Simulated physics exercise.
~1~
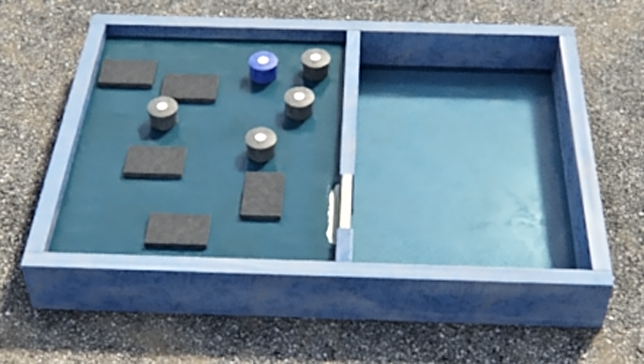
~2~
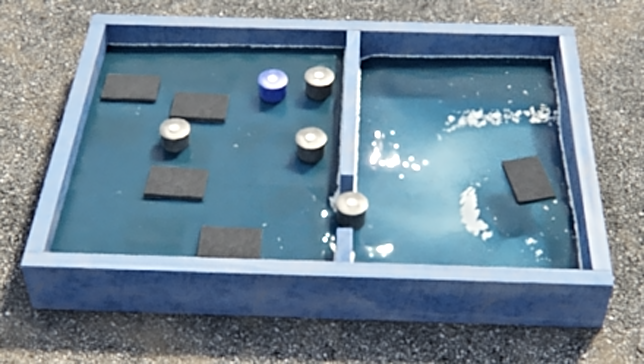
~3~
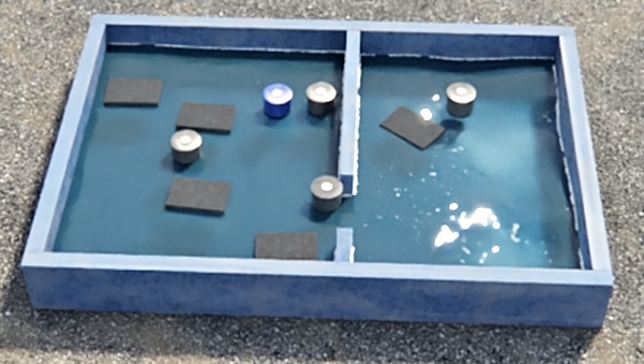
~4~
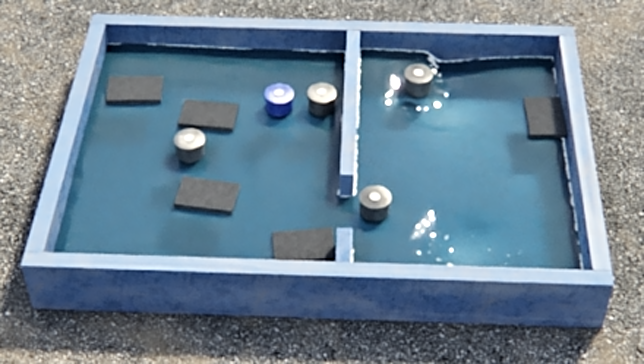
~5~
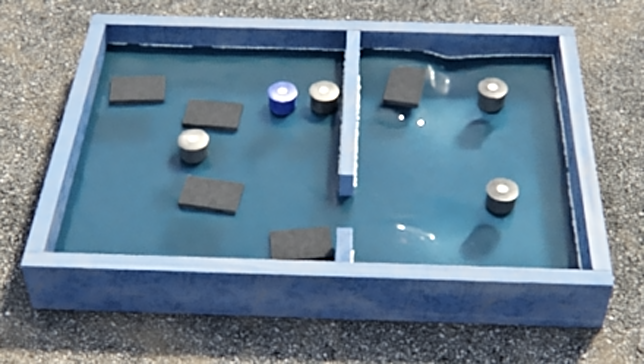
A blue two-part tank had water ripple through its opened gap, and the dark flat pieces and small round tubs drifted rightward; one flat piece and two gray tubs ended up beyond the divider, while the blue tub stayed floating on the left.
